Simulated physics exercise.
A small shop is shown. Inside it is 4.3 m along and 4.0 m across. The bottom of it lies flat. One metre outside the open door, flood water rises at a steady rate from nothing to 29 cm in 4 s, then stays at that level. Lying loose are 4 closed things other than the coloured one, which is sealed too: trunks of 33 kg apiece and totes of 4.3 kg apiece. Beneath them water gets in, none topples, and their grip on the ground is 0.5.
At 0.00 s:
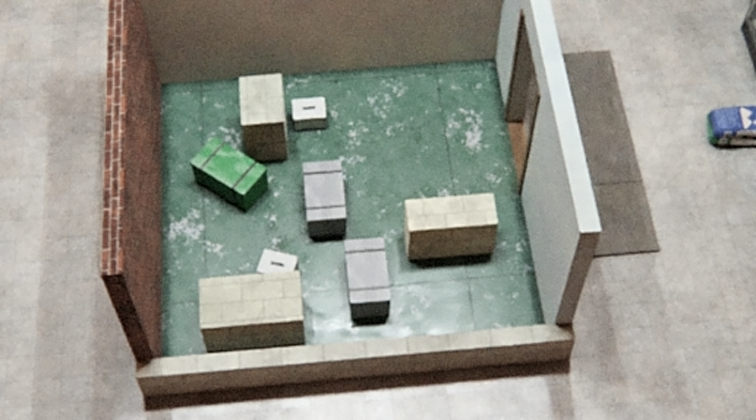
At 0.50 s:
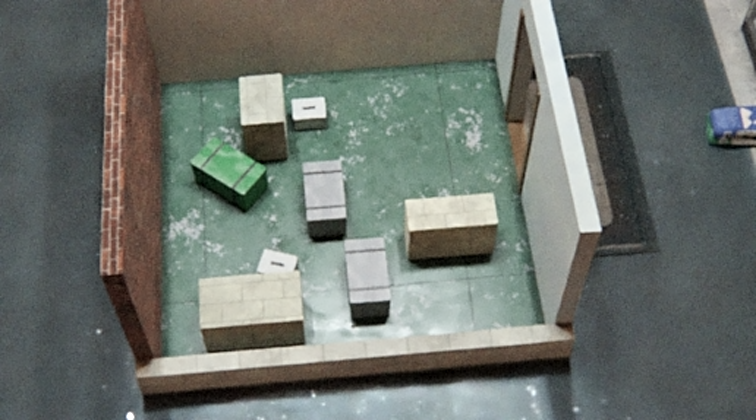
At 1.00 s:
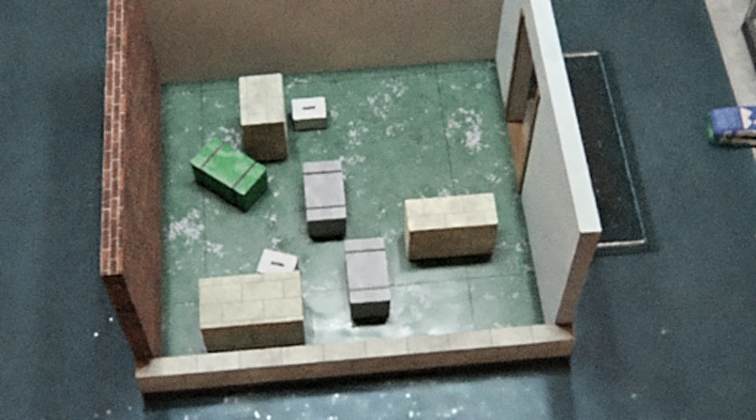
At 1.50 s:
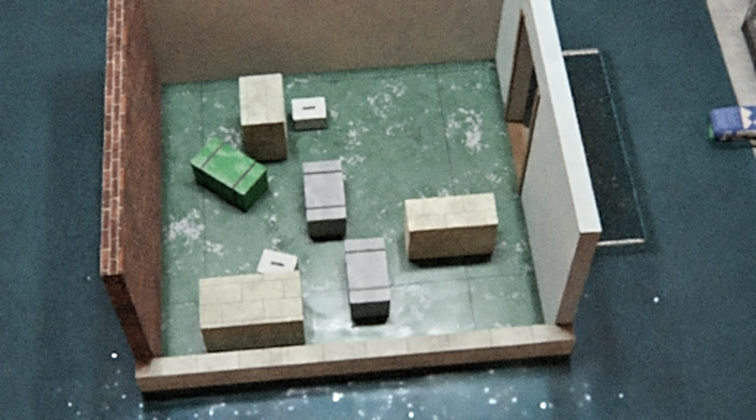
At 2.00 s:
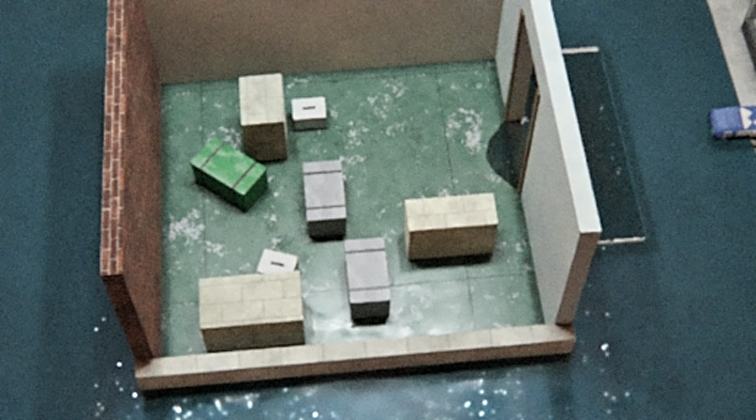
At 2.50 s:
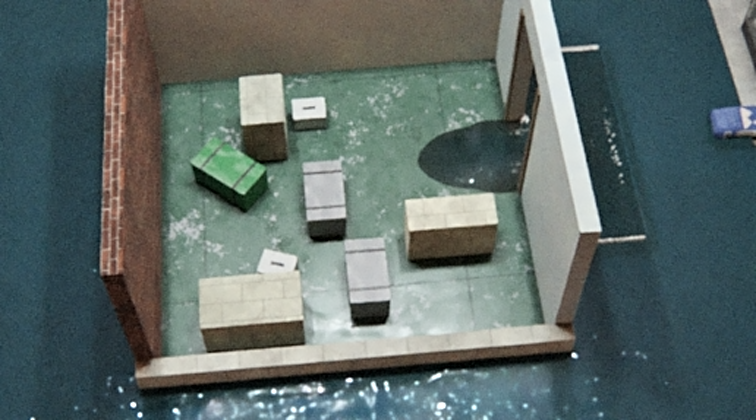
At the start, a green trunk and several pale and grey boxes sit on the green floor of a small roofless shop, with pale ground outside. The ground outside darkens as water covers it, then a dark, rounded pool enters through the right-hand doorway and spreads left while the boxes stay still.
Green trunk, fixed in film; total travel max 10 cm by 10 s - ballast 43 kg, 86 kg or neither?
It is steadied by only the greater weight.
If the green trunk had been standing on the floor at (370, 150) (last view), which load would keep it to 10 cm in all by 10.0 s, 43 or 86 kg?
So heavier weight required.
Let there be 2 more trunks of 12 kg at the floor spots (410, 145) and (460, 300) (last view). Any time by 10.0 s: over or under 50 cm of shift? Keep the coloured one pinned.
First exceeds it, then stays inside.
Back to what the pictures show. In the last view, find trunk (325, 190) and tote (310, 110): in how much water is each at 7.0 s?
6 and 11 cm.
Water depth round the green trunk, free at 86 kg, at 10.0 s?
16 cm, roughly.
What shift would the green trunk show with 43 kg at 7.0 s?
Around 10 centimetres out of place.
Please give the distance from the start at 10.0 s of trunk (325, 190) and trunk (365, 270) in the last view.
They sit 150 cm and 10 cm away, in the order given.
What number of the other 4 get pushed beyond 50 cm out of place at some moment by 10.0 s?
3.
After 3.5 s the green trunk would be 0 cm from its start with 43 kg and 0 cm from its start with 86 kg; 0 cm of water round it then.
After 4.5 s the green trunk would be 0 cm from its start with 43 kg and 0 cm from its start with 86 kg; 2 cm of water round it then.
After 7.0 s the green trunk would be 12 cm from its start with 43 kg and 0 cm from its start with 86 kg; 8 cm of water round it then.
After 10.0 s the green trunk would be 47 cm from its start with 43 kg and 0 cm from its start with 86 kg; 16 cm of water round it then.
